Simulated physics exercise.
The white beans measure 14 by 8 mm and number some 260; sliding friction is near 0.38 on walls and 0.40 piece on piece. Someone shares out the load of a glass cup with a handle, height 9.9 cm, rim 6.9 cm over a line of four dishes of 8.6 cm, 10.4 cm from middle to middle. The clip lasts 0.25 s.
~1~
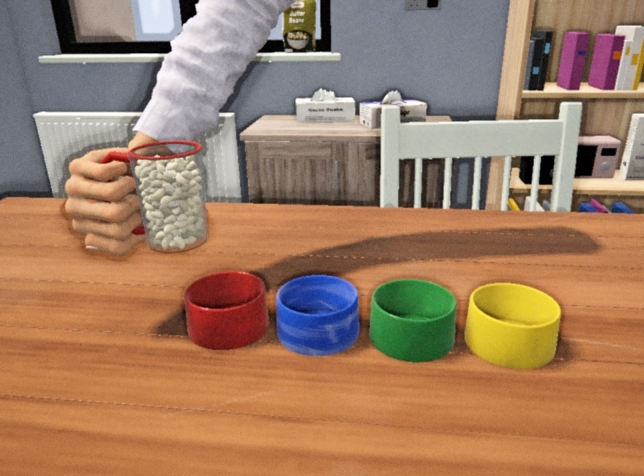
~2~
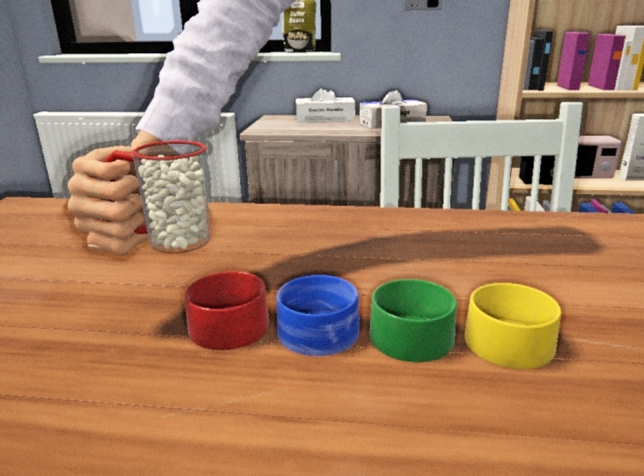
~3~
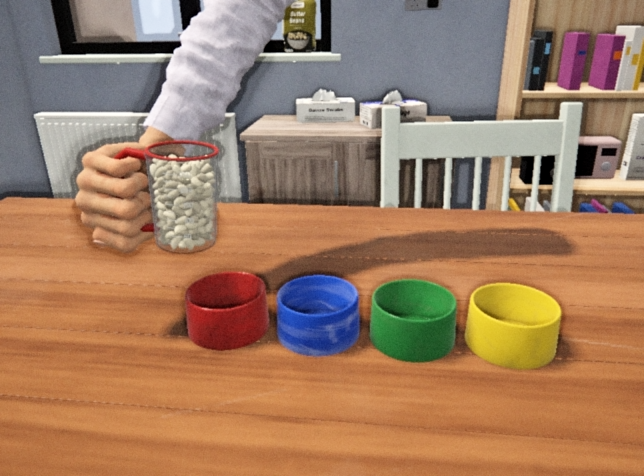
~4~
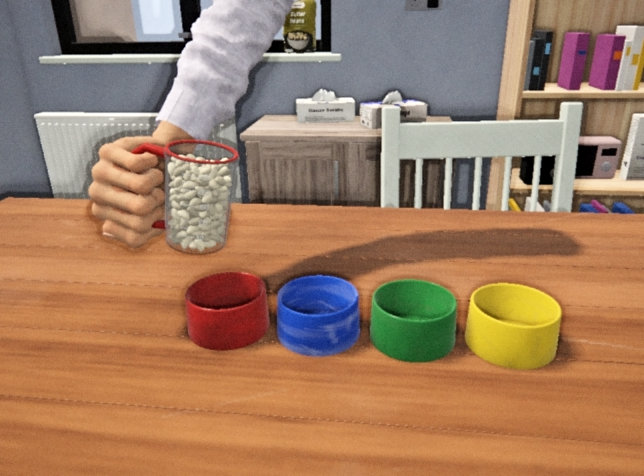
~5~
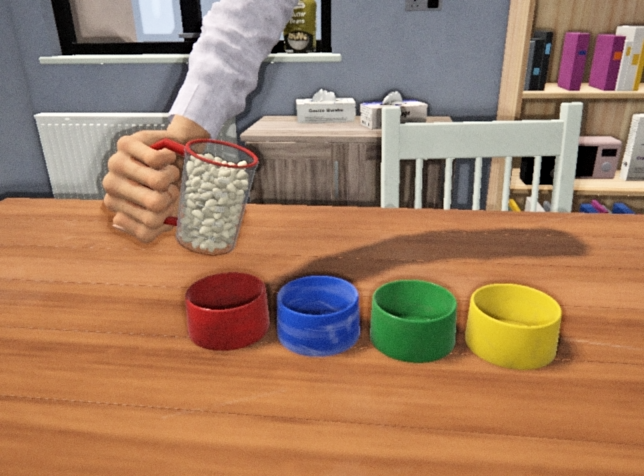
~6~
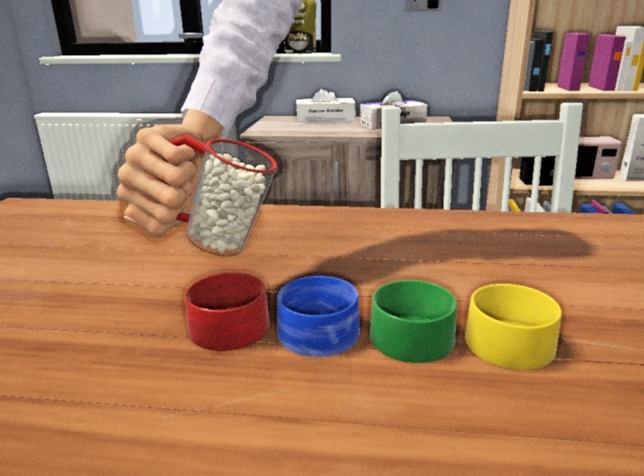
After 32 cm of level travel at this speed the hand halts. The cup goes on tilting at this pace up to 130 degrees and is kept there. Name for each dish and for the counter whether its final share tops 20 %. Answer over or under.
Red under, blue under, green under, yellow over, counter over.
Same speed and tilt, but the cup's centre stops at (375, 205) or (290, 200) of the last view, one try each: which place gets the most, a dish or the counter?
Most goes to: Green, then blue.
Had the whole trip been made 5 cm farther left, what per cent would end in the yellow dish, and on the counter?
Then: Yellow 90; counter 10.
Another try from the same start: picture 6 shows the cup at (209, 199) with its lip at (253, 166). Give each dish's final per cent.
Red 0, blue 0, green 10, yellow 70.
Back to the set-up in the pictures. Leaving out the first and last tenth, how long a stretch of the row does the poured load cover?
Some 18 cm.
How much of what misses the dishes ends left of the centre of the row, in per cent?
Roughly 0 per cent.
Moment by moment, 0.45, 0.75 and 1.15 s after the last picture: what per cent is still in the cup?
In turn: 100, 85, 0.
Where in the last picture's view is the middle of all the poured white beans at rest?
At about (529, 331).
Then, 0.45 s after the last picture, tilt 73 degrees; cup holds 100 %.
Then, 0.75 s after the last picture, tilt 108 degrees; cup holds 85 %, yellow 10 %.
Then, 1.15 s after the last picture, tilt 130 degrees; cup holds 0 %, yellow 65 %.
In the end, red 0 %, blue 0 %, green 0 %, yellow 65 %, counter 35 %.
